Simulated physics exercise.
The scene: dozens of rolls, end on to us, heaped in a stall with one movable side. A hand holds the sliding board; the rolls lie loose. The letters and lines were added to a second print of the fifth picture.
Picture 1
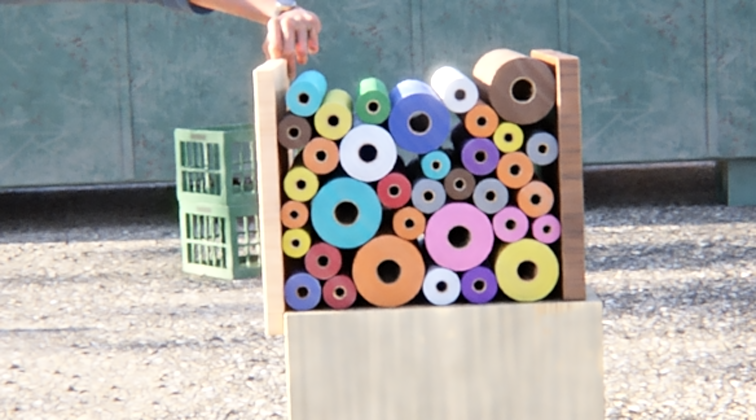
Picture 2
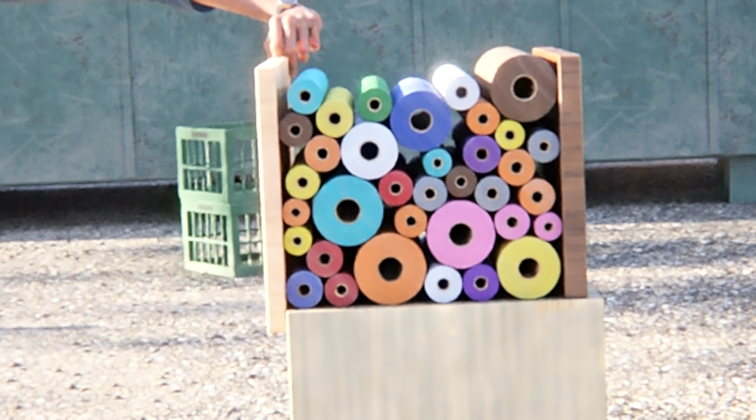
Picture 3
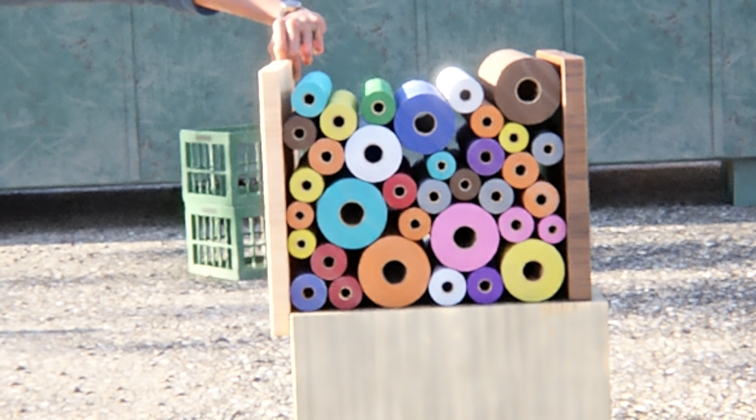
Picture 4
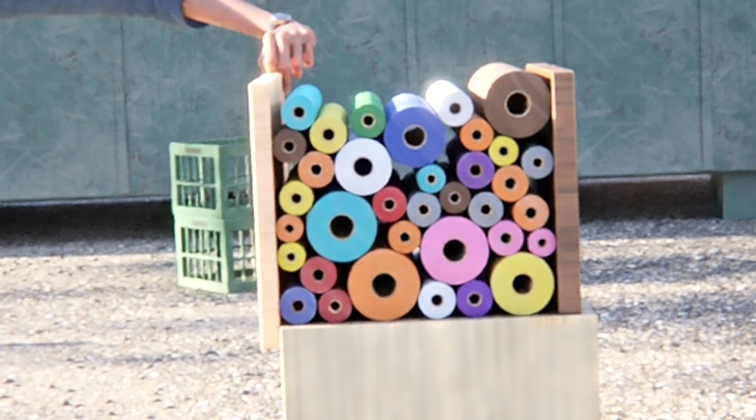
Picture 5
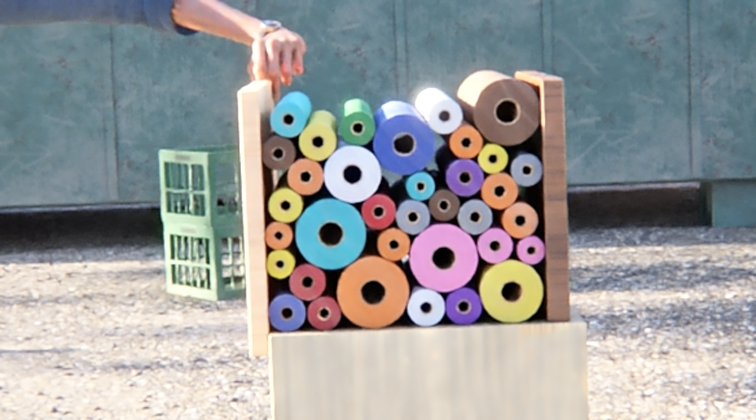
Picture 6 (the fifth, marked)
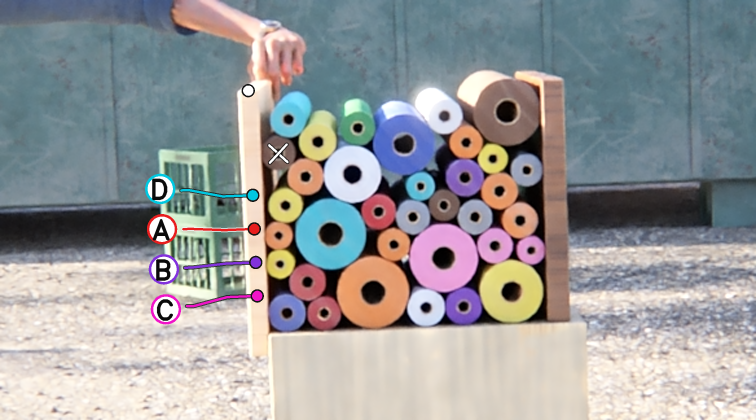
The hand stayed on top of the left board beside the stacked colourful rolls, and nothing shifted among them; only the whole view wobbled slightly, the stack and green crates drifting a little left together.
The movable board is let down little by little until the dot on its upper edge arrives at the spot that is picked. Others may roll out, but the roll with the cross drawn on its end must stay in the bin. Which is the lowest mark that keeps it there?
At most to D.
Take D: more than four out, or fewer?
Fewer than four.
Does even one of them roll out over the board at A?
Yes, at A.
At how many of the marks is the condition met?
The number is one.
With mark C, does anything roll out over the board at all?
At C: Yes.
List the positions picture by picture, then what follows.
In the first frame, an orange roll (482, 121); side board (278, 185); a blue roll (302, 292).
In the second frame, a blue roll (304, 290); a yellow roll (529, 268).
In the third frame, an orange roll (415, 224); an orange roll (541, 199).
In the fourth frame, an orange roll (510, 184); a blue roll (414, 137).
In the fifth frame, an orange roll (466, 143); side board (263, 206); a blue roll (287, 313).
On the marked copy, A at (254, 229); B at (256, 263); C at (257, 296); D at (253, 195); the cross at (278, 154); the white dot at (248, 91).
Taking D. A third of the way, top of the board (260, 142).
Two thirds of the way, top of the board (262, 194).
When it is over, top of the board (262, 194), none out over the board, the crossed one still inside.
As for the rest, A lets the crossed one out; B lets the crossed one out; C lets the crossed one out.
